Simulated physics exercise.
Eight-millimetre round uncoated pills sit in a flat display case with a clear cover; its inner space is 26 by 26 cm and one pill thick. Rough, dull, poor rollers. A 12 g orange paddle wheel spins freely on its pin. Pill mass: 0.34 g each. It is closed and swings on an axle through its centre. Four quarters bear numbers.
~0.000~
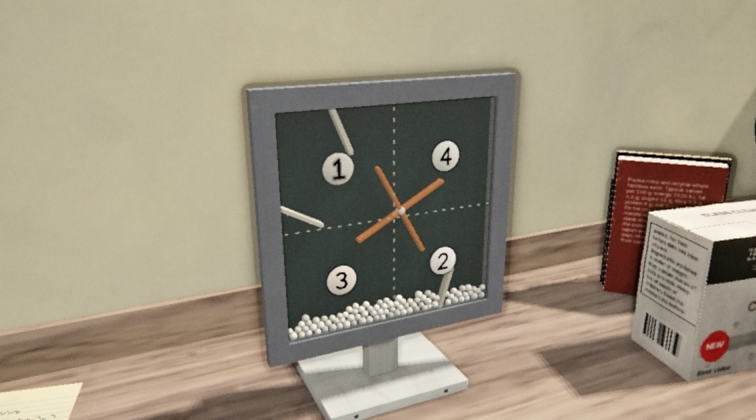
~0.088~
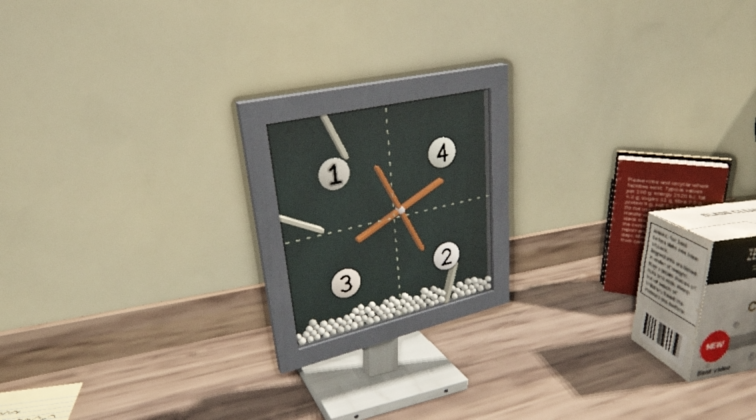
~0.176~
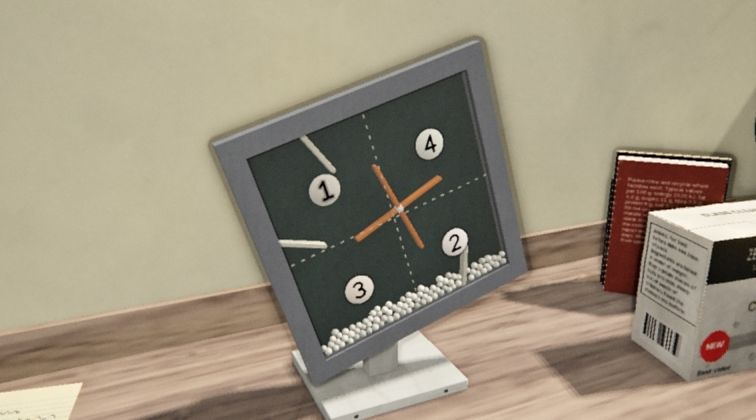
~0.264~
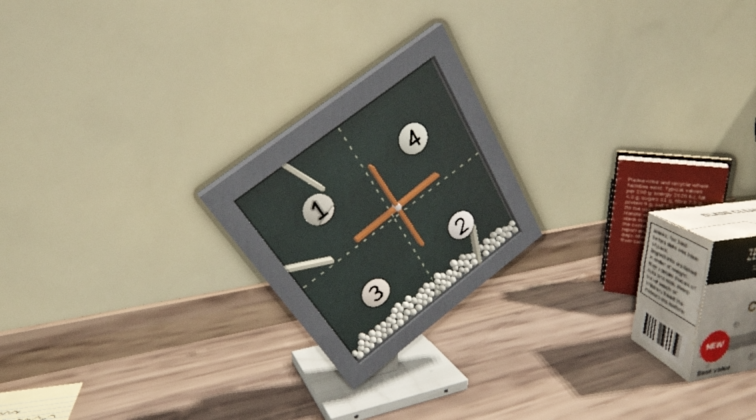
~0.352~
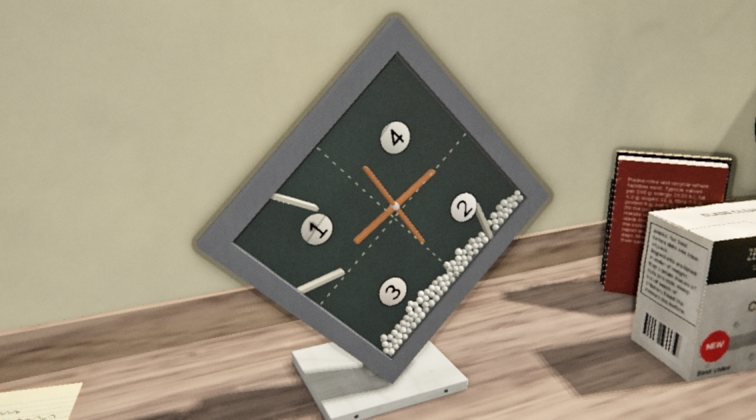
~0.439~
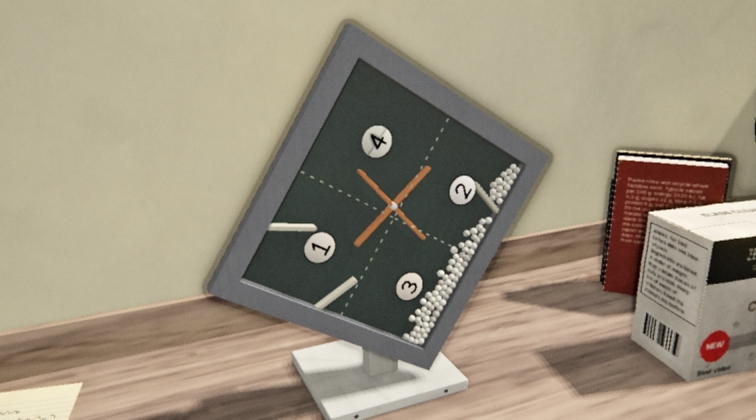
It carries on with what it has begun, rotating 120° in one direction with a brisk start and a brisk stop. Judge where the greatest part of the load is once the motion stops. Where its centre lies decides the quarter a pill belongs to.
The greatest part is in the one marked 3.
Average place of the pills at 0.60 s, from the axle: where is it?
Position estimate: Right 10 cm, below 6 cm.
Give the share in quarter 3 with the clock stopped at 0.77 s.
It comes to close to 70 percent.
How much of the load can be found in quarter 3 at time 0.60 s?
I'd put it near 75 in a hundred.
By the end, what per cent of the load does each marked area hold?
In per cent: Quarter 1 holds 30, quarter 2 holds 0, quarter 3 holds 70, quarter 4 holds 0.
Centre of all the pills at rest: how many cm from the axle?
Right: About 7 cm; below: About 8 cm.
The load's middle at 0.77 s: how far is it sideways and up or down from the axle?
Offset approx. 11 cm right, 2 cm below.
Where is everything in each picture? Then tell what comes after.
In the first picture, level; about 90 pills; pills' middle (388, 310); highest (356, 306); orange paddle wheel (400, 210); no. 1 (338, 169), no. 2 (443, 261), no. 3 (342, 280), no. 4 (446, 156).
In the second picture, turned 4° anticlockwise; pills' middle (395, 308); highest (434, 289).
In the third picture, turned 17° anticlockwise; pills' middle (413, 302); highest (502, 254); wall ends (324, 245), (332, 170), (464, 246).
In the fourth picture, turned 30° anticlockwise; pills' middle (432, 290); highest (512, 224); orange paddle wheel (397, 207).
In the fifth picture, turned 44° anticlockwise; pills' middle (446, 278); highest (517, 193).
In the sixth picture, turned 58° anticlockwise; pills' middle (456, 267); highest (513, 167); orange paddle wheel (392, 206); no. 1 (320, 248), no. 2 (463, 190), no. 3 (409, 287), no. 4 (377, 142).
After 0.60 s, it stands 83° anticlockwise; the pills' middle is 10 cm right of and 6 cm below the centre; no. 2, 25 %, no. 3, 75 %.
After 0.77 s, it stands 110° anticlockwise; the pills' middle is 11 cm right of and 2 cm below the centre; no. 1, 5 %, no. 2, 25 %, no. 3, 70 %.
After 0.90 s, it stands 120° anticlockwise; the pills' middle is 10 cm right of and 2 cm below the centre; no. 1, 5 %, no. 2, 20 %, no. 3, 75 %.
Settled by 5.3 s, it stands 120° anticlockwise; no. 1, 30 %, no. 2, 0 %, no. 3, 70 %, no. 4, 0 %.
